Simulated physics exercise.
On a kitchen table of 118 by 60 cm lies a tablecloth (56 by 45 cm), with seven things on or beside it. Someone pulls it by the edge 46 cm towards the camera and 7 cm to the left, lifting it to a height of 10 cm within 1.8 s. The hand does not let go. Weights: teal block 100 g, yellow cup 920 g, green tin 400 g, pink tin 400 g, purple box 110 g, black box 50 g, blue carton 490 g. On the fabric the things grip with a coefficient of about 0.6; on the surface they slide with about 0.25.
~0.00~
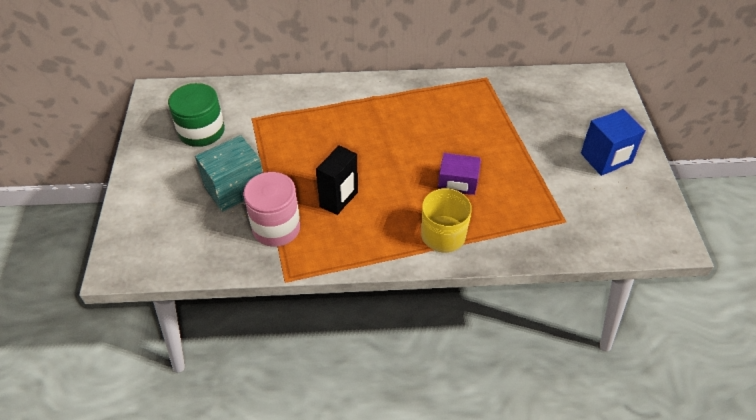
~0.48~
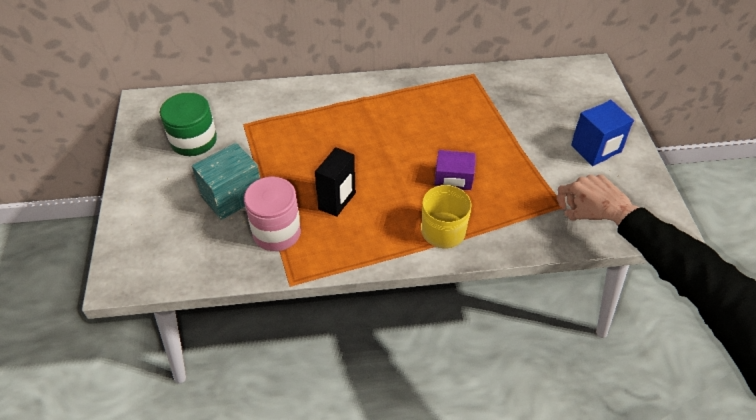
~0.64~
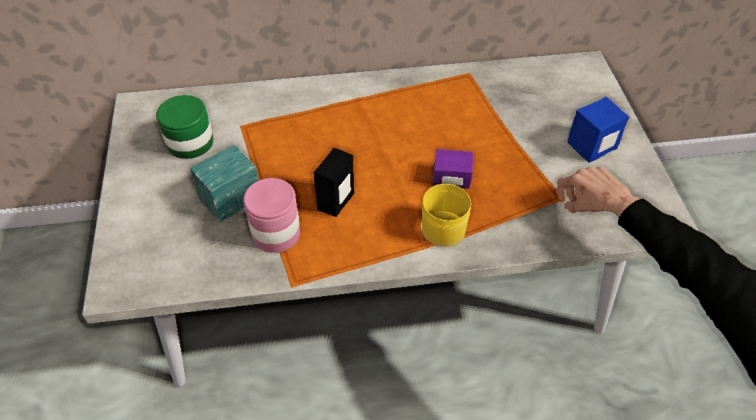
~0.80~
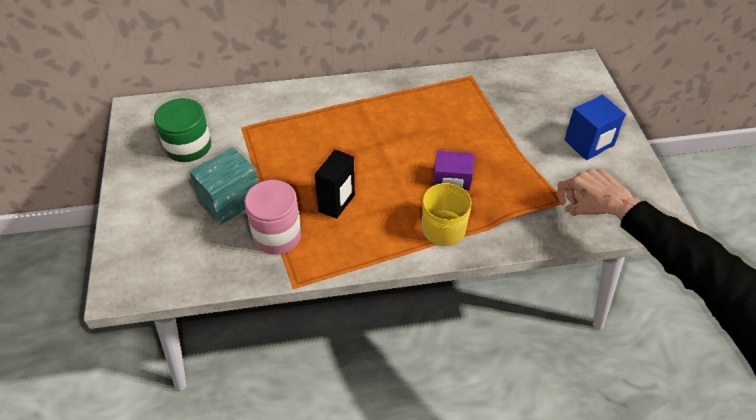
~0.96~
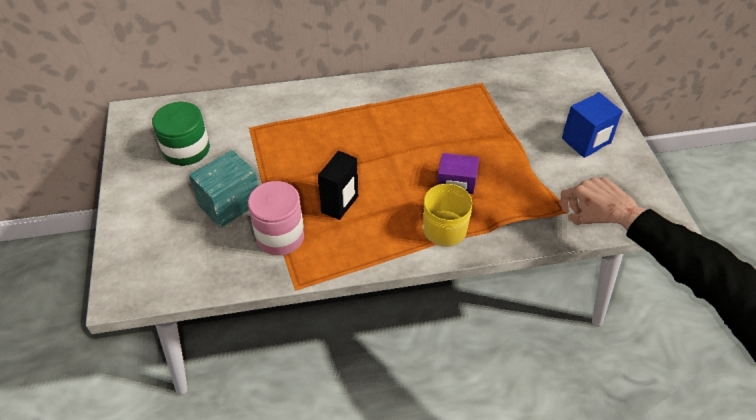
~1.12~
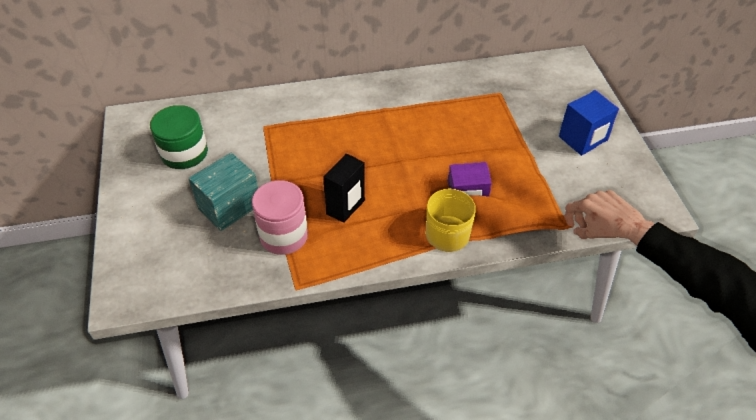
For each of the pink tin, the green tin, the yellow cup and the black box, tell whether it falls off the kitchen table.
Watch the pink tin hang in there; watch the green tin hang in there; watch the yellow cup go overboard; watch the black box go overboard.
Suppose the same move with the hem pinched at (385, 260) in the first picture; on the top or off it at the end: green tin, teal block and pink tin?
Result: Green tin keeps its place; teal block keeps its place; pink tin leaves the top.
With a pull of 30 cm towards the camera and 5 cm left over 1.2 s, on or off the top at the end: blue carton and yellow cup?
Result - blue carton: Still on top, yellow cup: Gone.
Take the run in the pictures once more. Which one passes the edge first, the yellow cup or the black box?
The yellow one leads the way.
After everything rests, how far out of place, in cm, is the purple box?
Well, the purple box finishes off the top.
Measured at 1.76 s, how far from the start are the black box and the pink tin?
The black box is about 15 cm off and the pink tin about 8 cm.
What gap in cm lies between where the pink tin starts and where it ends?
Pink tin: 8 cm.
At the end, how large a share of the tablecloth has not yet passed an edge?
Near 0 in a hundred.
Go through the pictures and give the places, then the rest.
Pink tin (269, 190); green tin (192, 98); yellow cup (447, 207); black box (336, 161); tablecloth corners (285, 283) (252, 119) (487, 78) (566, 223), in the first frame.
Tablecloth corners (290, 287) (243, 125); grip (564, 208), in the second frame.
Tablecloth corners (292, 288) (240, 126); grip (564, 201), in the third frame.
Purple box (455, 161); tablecloth corners (294, 289) (241, 128); grip (564, 203), in the fourth frame.
Purple box (459, 165); black box (338, 166); pink tin (274, 200); tablecloth corners (295, 291) (249, 128); grip (567, 212), in the fifth frame.
Pink tin (277, 199); green tin (174, 121); yellow cup (451, 207); black box (344, 169); tablecloth corners (296, 290) (263, 127) (500, 93); grip (573, 226), in the sixth frame.
After 1.4 s, 95 % of the tablecloth is still over the top; yellow cup 9 cm off its start, black box 7 cm off its start, pink tin 6 cm off its start.
After 1.8 s, 70 % of the tablecloth is still over the top; yellow cup over the edge, black box 15 cm off its start, pink tin 8 cm off its start.
After 2.1 s, 20 % of the tablecloth is still over the top; yellow cup over the edge, black box 28 cm off its start at (436, 257), pink tin 9 cm off its start at (314, 187).
After 2.4 s, 0 % of the tablecloth is still over the top; black box over the edge, yellow cup over the edge, pink tin 9 cm off its start.
After 4.0 s, 0 % of the tablecloth is still over the top; black box over the edge, yellow cup over the edge, pink tin 8 cm off its start at (314, 187), green tin 0 cm off its start at (174, 121).
